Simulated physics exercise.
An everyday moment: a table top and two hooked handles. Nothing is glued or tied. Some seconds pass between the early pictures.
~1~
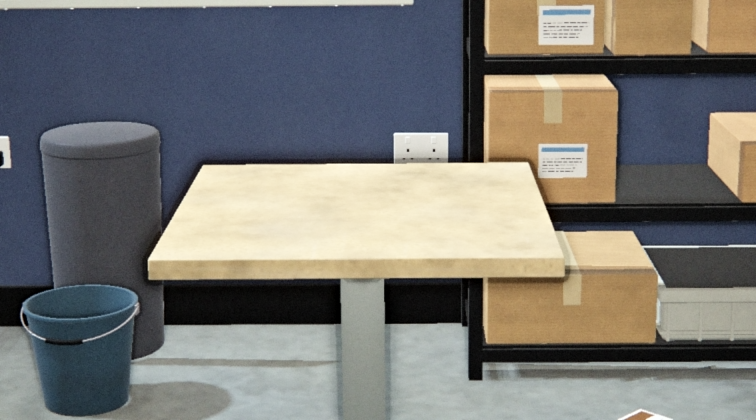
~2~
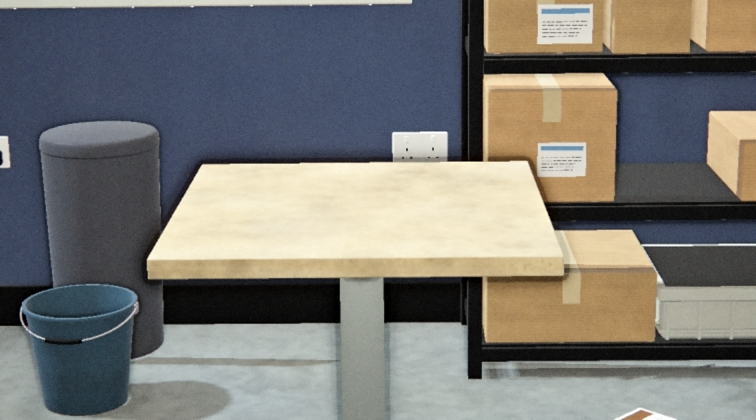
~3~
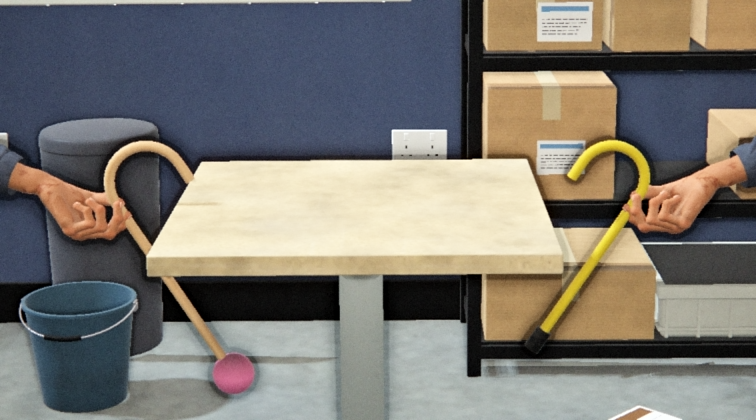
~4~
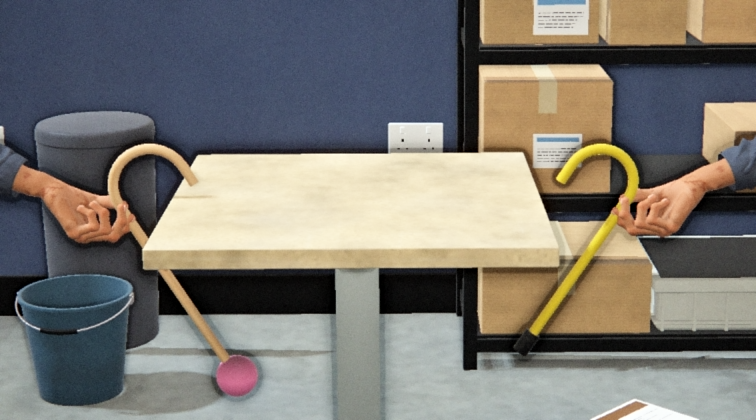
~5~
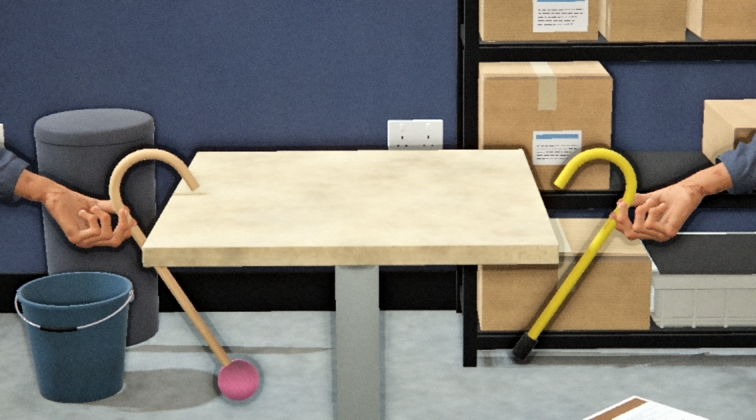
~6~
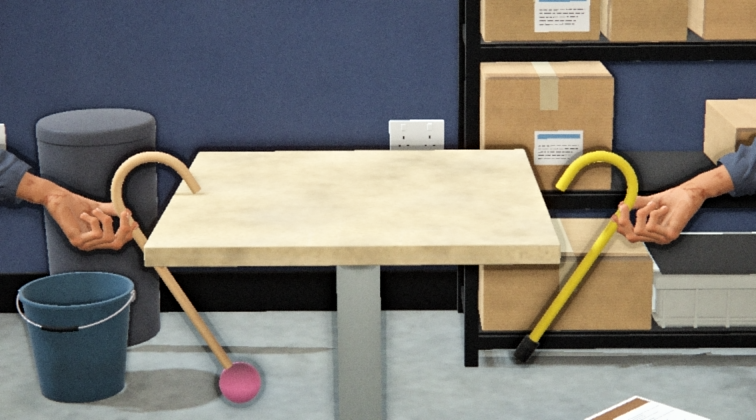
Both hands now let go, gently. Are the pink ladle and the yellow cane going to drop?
The pink ladle remains in place, the yellow cane drops past the edge.
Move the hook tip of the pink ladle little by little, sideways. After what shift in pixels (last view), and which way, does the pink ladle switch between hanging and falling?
About 24 pixels left.
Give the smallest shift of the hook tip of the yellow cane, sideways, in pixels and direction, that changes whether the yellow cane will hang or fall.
About 20 pixels left.
Then, 0.26 s past the last view, pink ladle at rest near (200, 276); yellow cane in the air near (554, 390).
Then, 0.42 s past the last view, pink ladle at rest near (199, 276); yellow cane in the air.
Finally, the pink ladle stays hooked on the edge, near (201, 276); the yellow cane falls to the floor.
